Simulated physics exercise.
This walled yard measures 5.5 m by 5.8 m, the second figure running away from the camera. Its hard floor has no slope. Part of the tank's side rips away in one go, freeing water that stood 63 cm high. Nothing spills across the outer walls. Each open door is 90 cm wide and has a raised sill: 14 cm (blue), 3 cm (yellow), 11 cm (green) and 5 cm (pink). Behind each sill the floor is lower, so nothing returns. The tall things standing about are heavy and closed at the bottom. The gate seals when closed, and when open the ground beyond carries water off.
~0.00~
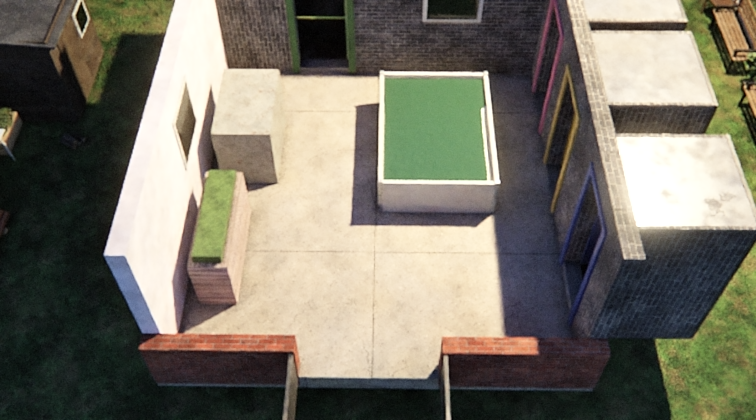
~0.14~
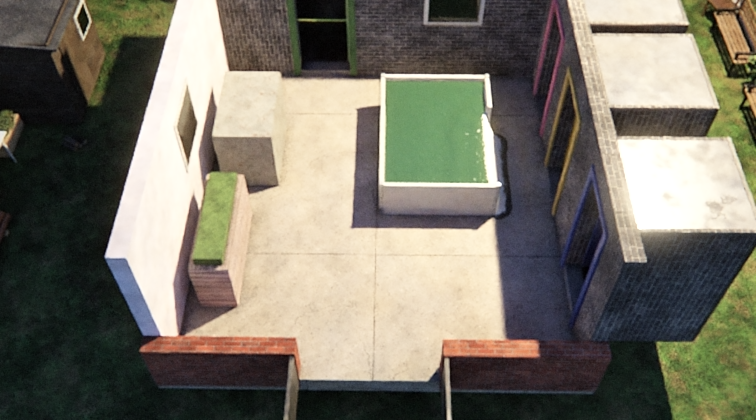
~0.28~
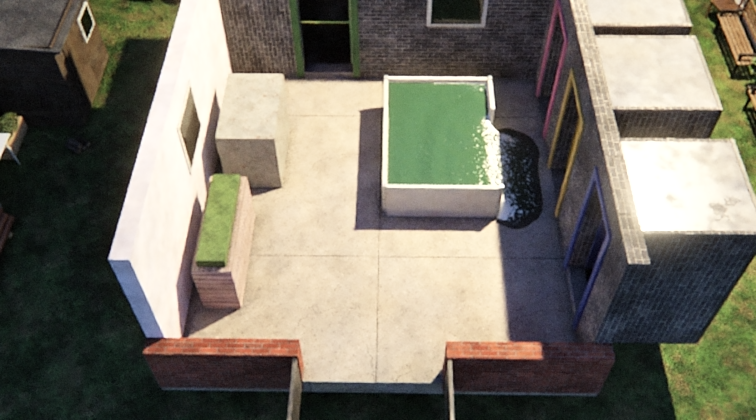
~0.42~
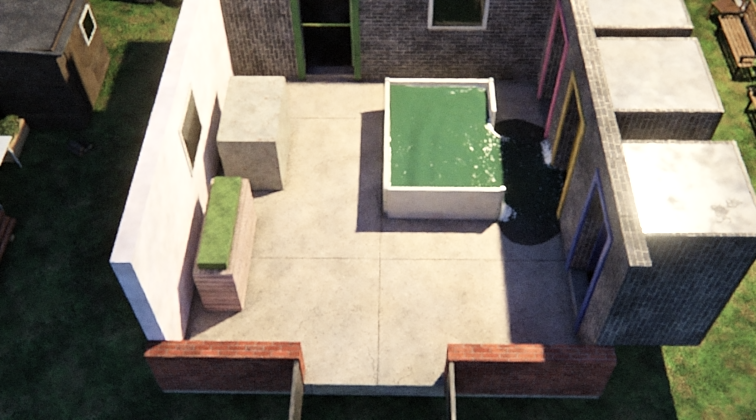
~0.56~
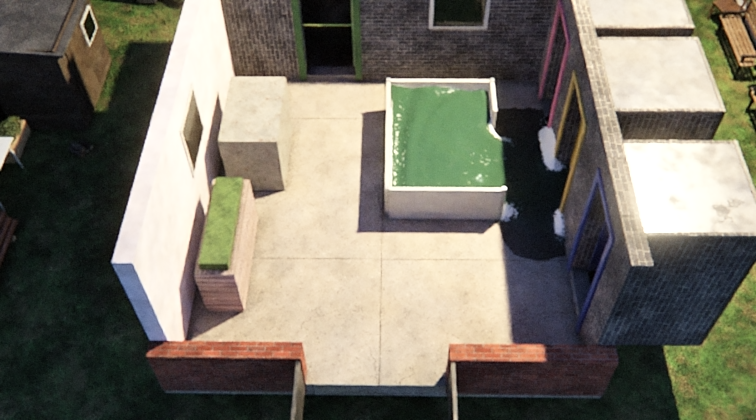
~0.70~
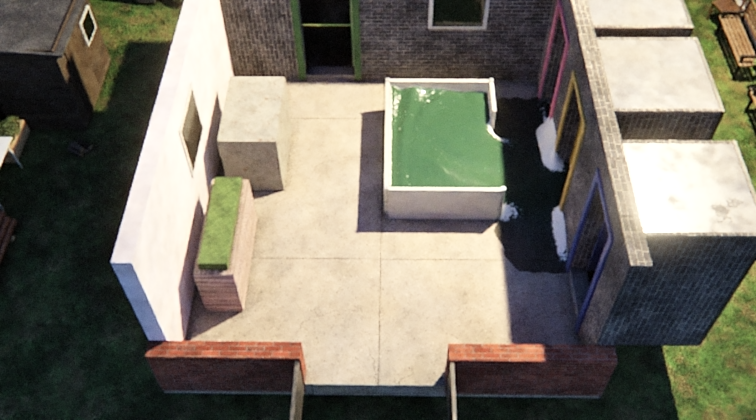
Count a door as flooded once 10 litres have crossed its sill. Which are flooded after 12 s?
Within that time: At the blue door it keeps below the limit; at the yellow door it passes the limit; at the green door it stays under the limit; at the pink door it goes over the limit.
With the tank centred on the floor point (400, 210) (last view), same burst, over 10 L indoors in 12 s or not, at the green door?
Then: Green under.
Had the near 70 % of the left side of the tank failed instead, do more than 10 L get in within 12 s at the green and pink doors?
Against that limit: Green above, pink past it.
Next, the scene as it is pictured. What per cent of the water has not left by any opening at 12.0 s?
About 52 per cent.
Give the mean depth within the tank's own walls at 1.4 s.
Roughly 36 cm on average.
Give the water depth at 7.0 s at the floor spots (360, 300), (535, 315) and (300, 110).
About 2, 6 and 4 cm.
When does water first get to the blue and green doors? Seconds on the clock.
Blue 0.9 s, green 2.8 s.
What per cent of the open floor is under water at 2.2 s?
About 25 per cent.
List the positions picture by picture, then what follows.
Still water, 63 cm deep, in the tank at (436, 128), in the first frame.
The front is at (496, 136), 0.9 m from the gap at (488, 166); 0.4 m2 of floor is under water; 63 cm left at the back of the tank, in the second frame.
The front is at (523, 222), 1.1 m from the gap at (491, 168); 1.3 m2 of floor is under water; 63 cm left at the back of the tank, in the third frame.
The front is at (560, 227), 1.4 m from the gap at (493, 171); 2.4 m2 of floor is under water; 61 cm left at the back of the tank, in the fourth frame.
Water pours out at (494, 171) and has run 1.7 m, to (565, 249); typically 12 cm deep outside, 54 cm at the tank's back, in the fifth frame.
Water pours out at (493, 171) and has run 2.1 m, to (567, 269); typically 13 cm deep outside, 55 cm at the tank's back, in the sixth frame.
After 1.4 s water covers 15 % of the floor and is deepest (42 cm) near (543, 164); blue door 7 cm at the sill, 0 L in, yellow door 37 cm at the sill, 307 L in, green door not reached, pink door 13 cm at the sill, 18 L in.
After 2.2 s water covers 25 % of the floor and is deepest (31 cm) near (551, 215); blue door 9 cm at the sill, 0 L in, yellow door 29 cm at the sill, 560 L in, green door not reached, pink door 9 cm at the sill, 35 L in.
After 3.5 s water covers 45 % of the floor and is deepest (20 cm) near (543, 164); blue door 6 cm at the sill, 0 L in, yellow door 19 cm at the sill, 772 L in, green door 2 cm at the sill, 0 L in, pink door 9 cm at the sill, 46 L in.
After 7.0 s water covers 85 % of the floor and is deepest (12 cm) near (244, 89); blue door 5 cm at the sill, 0 L in, yellow door 9 cm at the sill, 953 L in, green door 5 cm at the sill, 0 L in, pink door 6 cm at the sill, 66 L in.
After 12.0 s water covers 95 % of the floor and is deepest (7 cm) near (369, 205); blue door 3 cm at the sill, 0 L in, yellow door 5 cm at the sill, 1002 L in, green door 7 cm at the sill, 0 L in, pink door 4 cm at the sill, 70 L in.
